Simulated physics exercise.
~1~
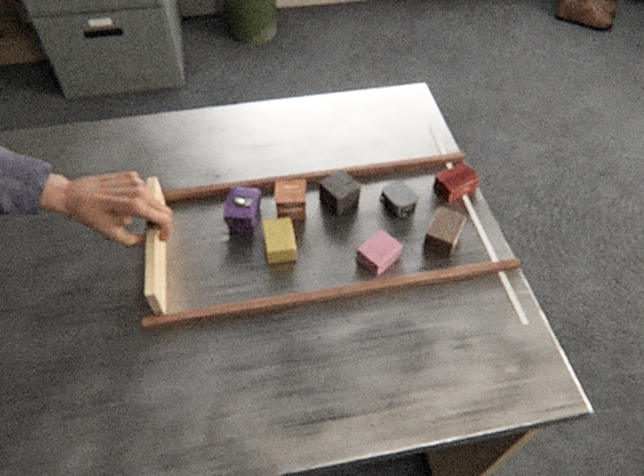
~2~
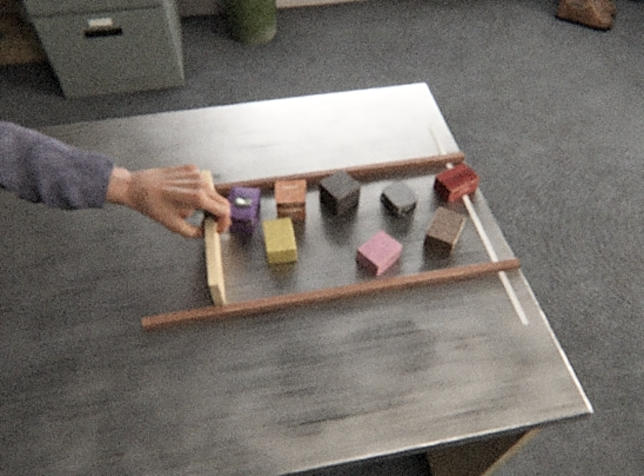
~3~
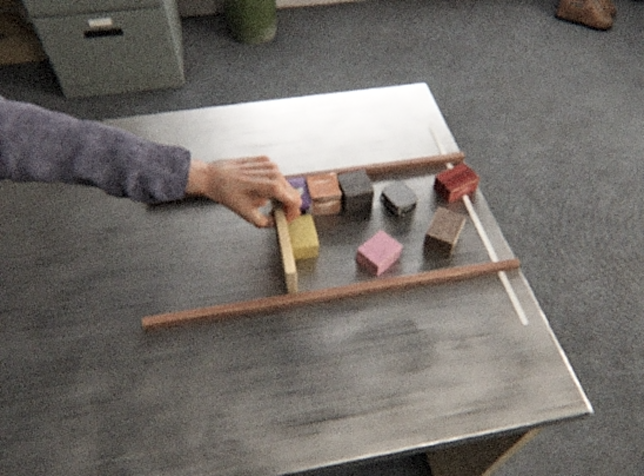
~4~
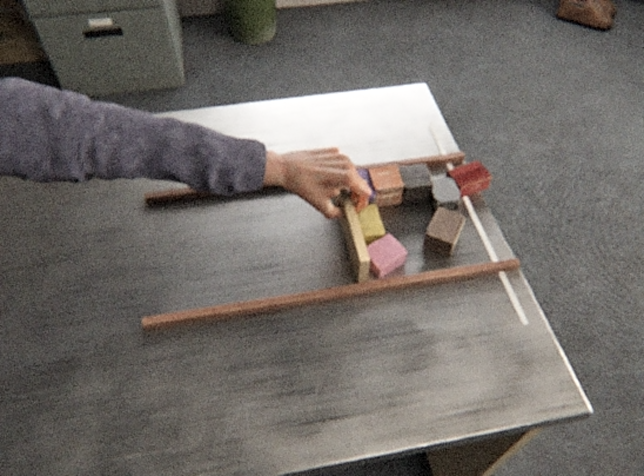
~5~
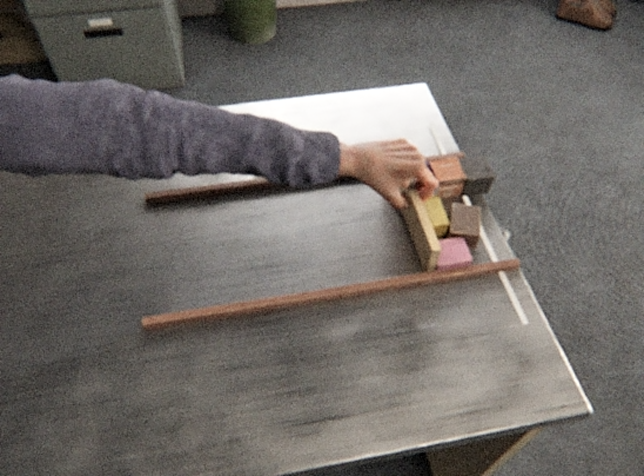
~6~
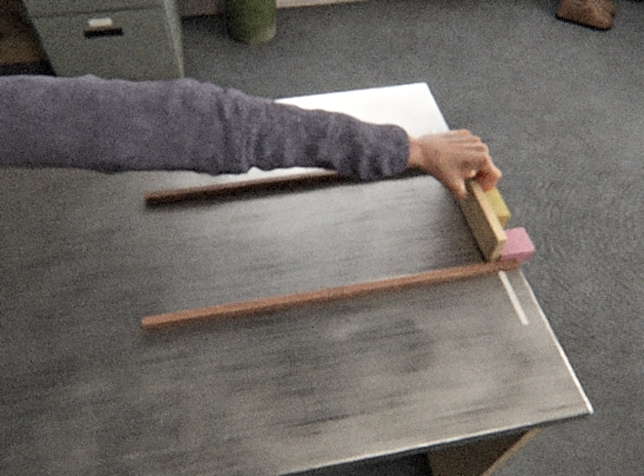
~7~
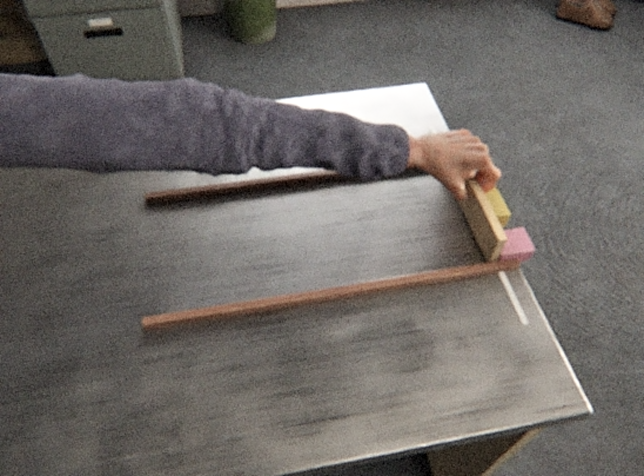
At first, a hand holds an upright wooden board at the left of a channel between two wooden strips, with small colored blocks scattered ahead of it toward the table's end. The hand slides the board right, reaching the purple and yellow pieces and pushing them along. The orange, black and pink blocks are swept up too, and the bunch crowds against the grey, red and brown ones. As the board nears the pale tape, pieces start going over the edge. It stops at the tape, with the yellow and pink blocks still at the edge and at least five others gone.
